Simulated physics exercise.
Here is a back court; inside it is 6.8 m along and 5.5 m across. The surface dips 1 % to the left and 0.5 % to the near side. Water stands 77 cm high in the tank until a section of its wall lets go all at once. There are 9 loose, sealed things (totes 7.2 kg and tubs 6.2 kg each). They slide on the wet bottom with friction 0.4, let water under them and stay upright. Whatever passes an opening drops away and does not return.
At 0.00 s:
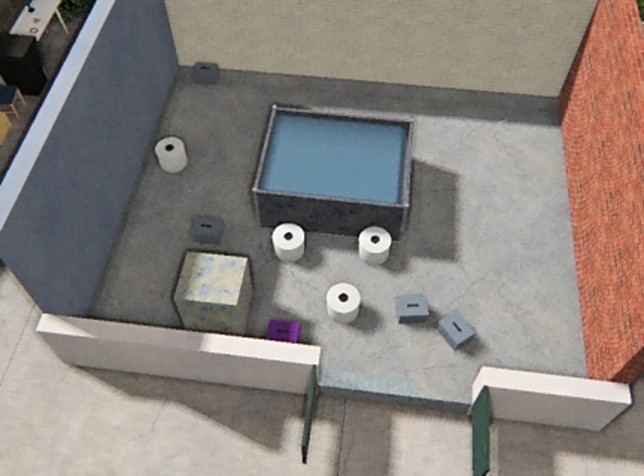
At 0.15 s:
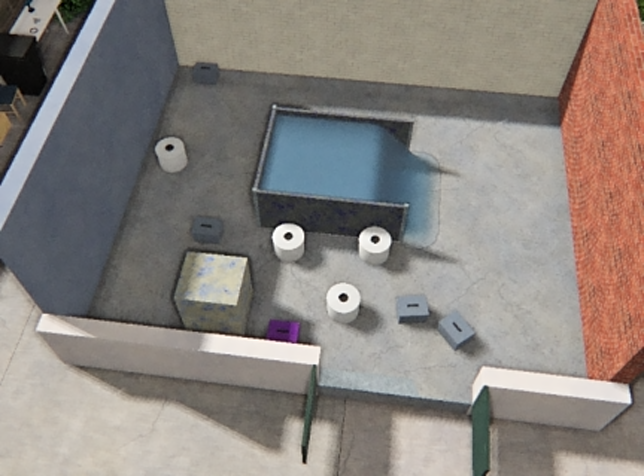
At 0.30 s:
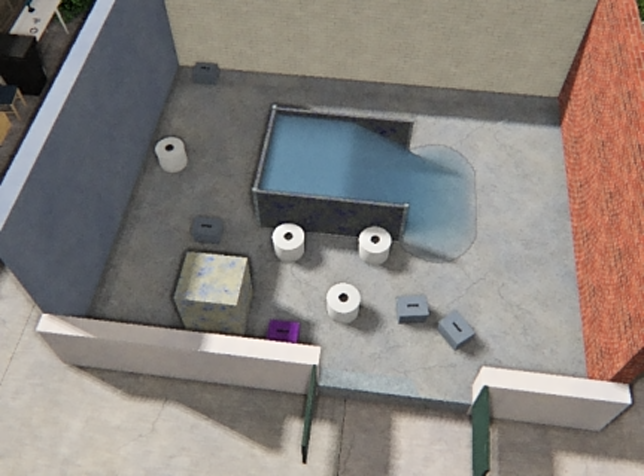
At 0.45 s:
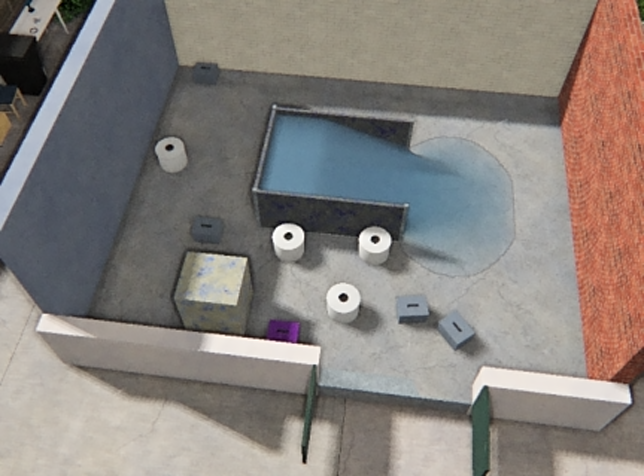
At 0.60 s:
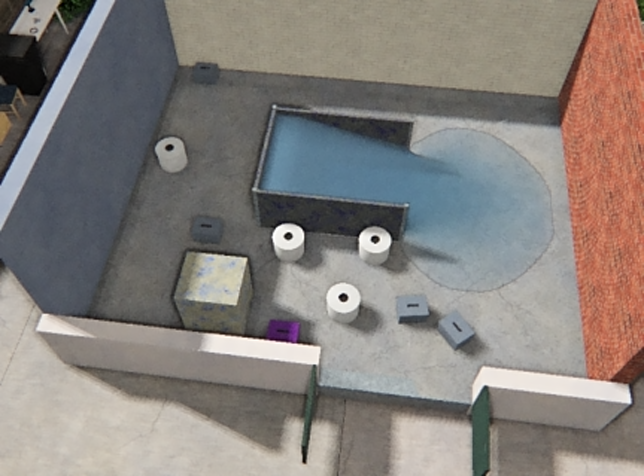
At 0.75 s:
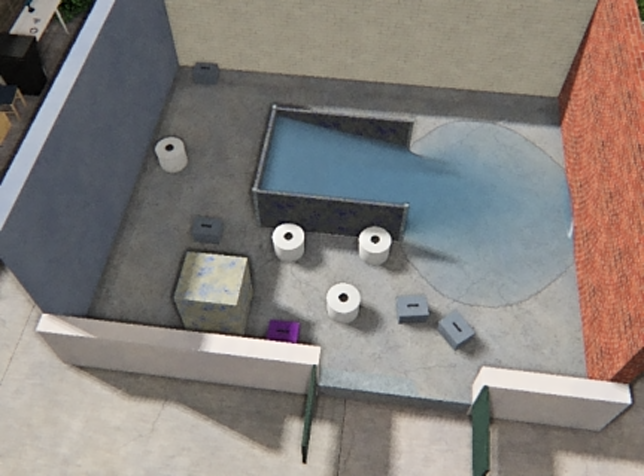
Water spreads from the open right side of a dark-walled tank in a walled concrete yard, seen from high above by a still camera. Four white tubs, a few grey totes, a purple tote and a mottled block stand around the tank, between a blue-grey wall at left and red brick at right. The rounded blue sheet widens across the floor to the brick wall, while the tubs and totes stay put.
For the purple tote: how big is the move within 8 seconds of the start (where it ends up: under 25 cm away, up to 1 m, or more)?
The purple tote slides a little.
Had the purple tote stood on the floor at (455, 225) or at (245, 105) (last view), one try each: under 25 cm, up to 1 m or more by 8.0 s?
In turn: It gets carried off; it gets carried off.
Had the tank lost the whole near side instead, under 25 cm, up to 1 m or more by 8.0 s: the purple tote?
Then the purple tote travels far.
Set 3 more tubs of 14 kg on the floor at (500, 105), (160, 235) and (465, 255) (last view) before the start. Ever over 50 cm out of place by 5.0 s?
In turn: More, less, past it.
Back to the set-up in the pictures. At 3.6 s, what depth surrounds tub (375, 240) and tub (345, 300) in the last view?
About 0 and 3 cm.
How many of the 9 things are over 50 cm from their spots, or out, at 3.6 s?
1 of them.
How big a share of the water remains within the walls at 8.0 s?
About 90 per cent.
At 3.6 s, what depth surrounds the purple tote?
About 5 cm.
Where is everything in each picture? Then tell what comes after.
The first frame shows the purple tote at (283, 331) rests on the ground; water covers 3.2 m2; 0 of 9 have shifted.
The second frame shows the purple tote at (283, 331) rests on the ground; 4.3 m2 under water; 0 of 9 have shifted.
The third frame shows the purple tote at (283, 331), on the bottom; water covers 5.5 m2; 0 of 9 have shifted.
The fourth frame shows the purple tote at (283, 331) rests on the ground; 7.1 m2 under water; 0 of 9 have shifted.
The fifth frame shows the purple tote at (283, 331) rests on the ground; water covers 9.0 m2; 0 of 9 have shifted.
The sixth frame shows the purple tote at (283, 331) rests on the ground; water covers 10.8 m2; 0 of 9 have shifted.
After 1.6 s the purple tote is near (283, 331), 0.0 m from its start, aground; 0 of 9 are out; 0 afloat.
After 3.6 s the purple tote is near (259, 329), 0.3 m from its start, aground; 0 of 9 are out; 0 afloat.
After 5.6 s the purple tote is near (253, 336), 0.4 m from its start, afloat; 0 of 9 are out; 3 afloat.
After 8.0 s the purple tote is near (253, 337), 0.4 m from its start, afloat; 0 of 9 are out; 7 afloat.
